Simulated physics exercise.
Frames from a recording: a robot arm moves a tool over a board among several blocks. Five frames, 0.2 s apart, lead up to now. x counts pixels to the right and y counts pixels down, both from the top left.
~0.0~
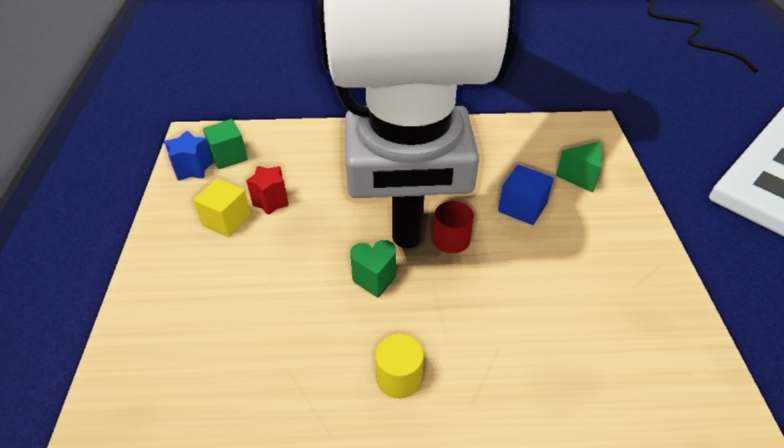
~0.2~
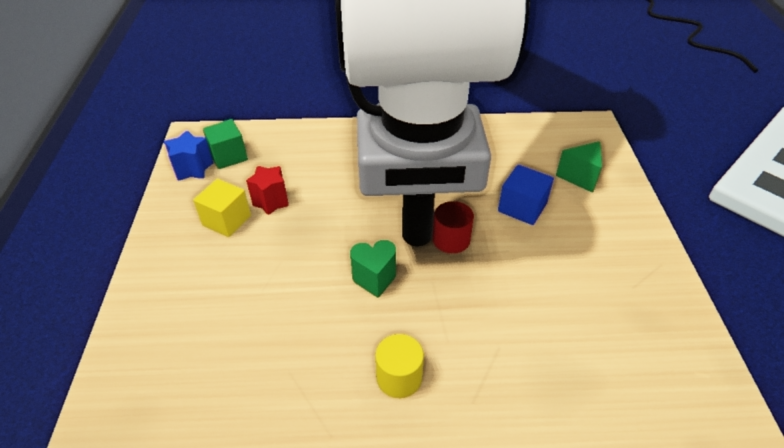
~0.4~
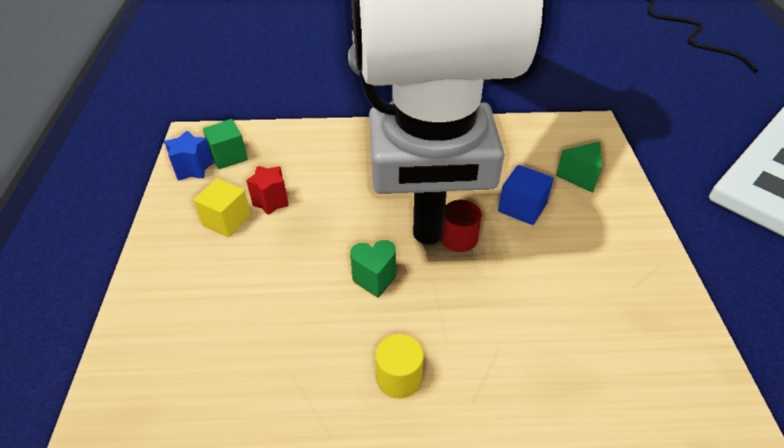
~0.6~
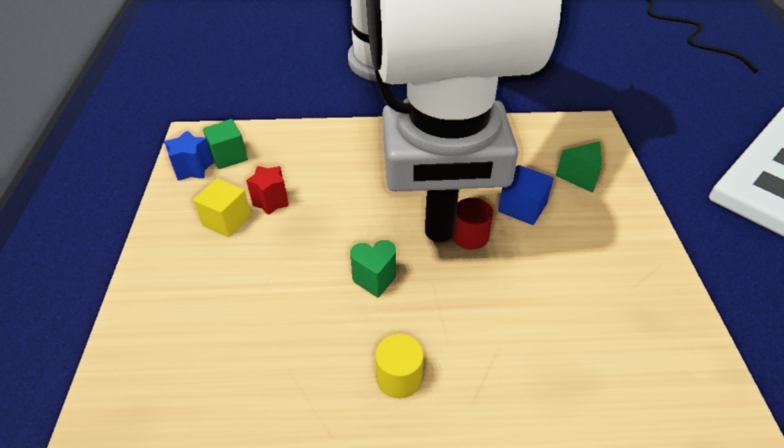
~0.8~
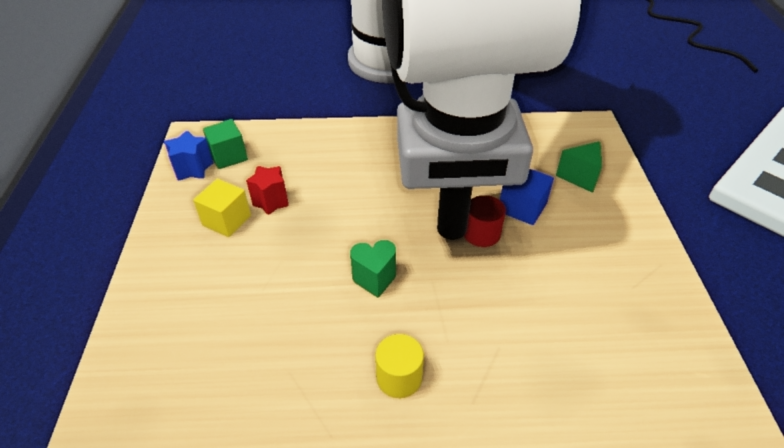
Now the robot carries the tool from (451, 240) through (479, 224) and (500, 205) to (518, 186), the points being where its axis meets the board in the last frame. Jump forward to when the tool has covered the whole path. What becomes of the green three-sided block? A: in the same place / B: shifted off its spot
The correct letter is A.
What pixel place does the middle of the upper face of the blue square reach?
The point I'd pick in the picture is (564, 167).
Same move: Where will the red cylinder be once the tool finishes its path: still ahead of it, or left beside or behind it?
Shed along the way.
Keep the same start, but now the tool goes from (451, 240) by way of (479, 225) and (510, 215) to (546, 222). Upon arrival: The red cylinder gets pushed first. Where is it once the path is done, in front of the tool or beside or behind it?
In front, I predict.
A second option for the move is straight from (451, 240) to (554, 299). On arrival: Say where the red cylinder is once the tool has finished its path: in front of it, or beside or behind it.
It is off to the side or behind.
What follows on the original path. One third of the way, tool at (481, 213); red cylinder at (518, 201); blue square at (534, 178).
Two thirds of the way, tool at (503, 194); red cylinder at (528, 201); blue square at (545, 173).
At the end, tool at (520, 176); red cylinder at (528, 201); blue square at (564, 167), turned 40° clockwise; green three-sided block unmoved.
